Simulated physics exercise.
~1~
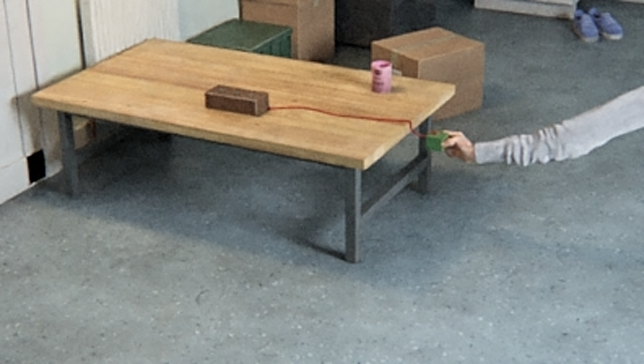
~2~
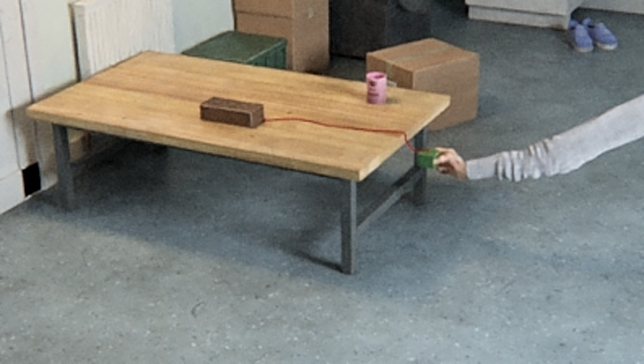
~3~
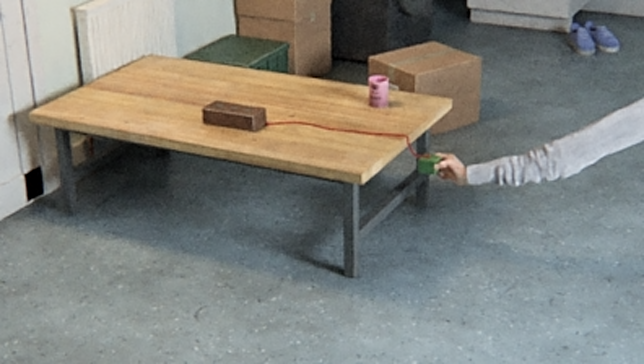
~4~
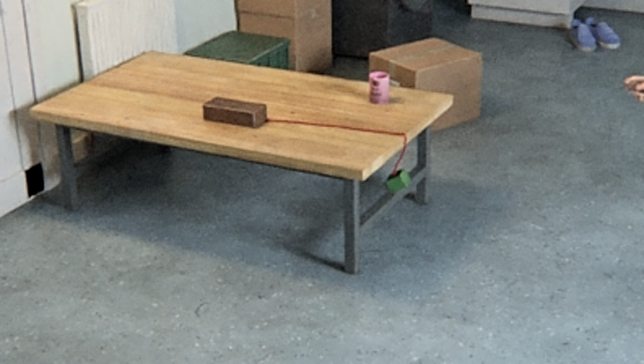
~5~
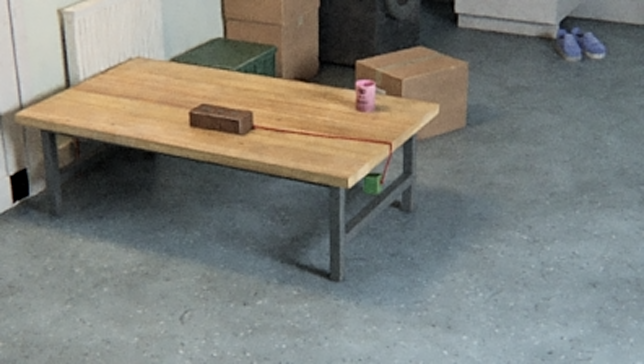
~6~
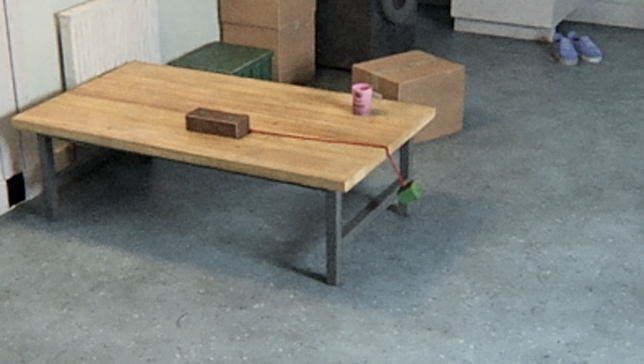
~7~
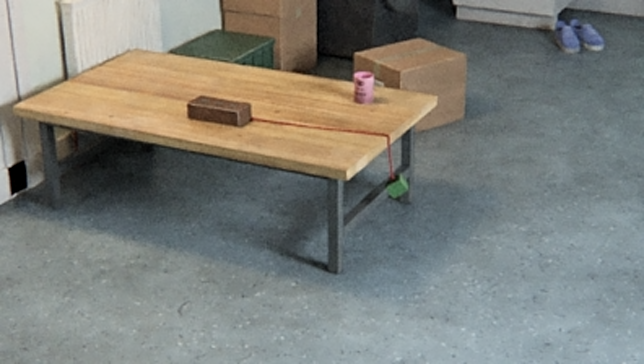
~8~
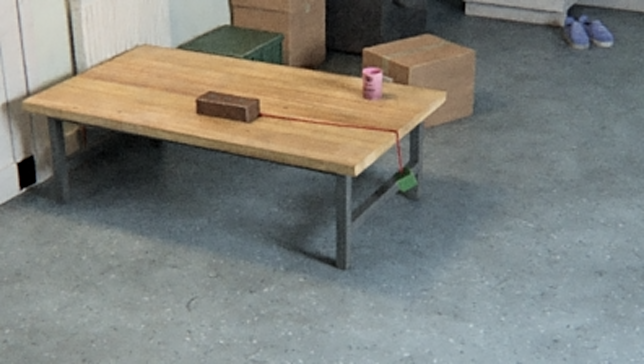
Green block on a red string tied to a brick swinging and dangling off a table after a hand releases it.
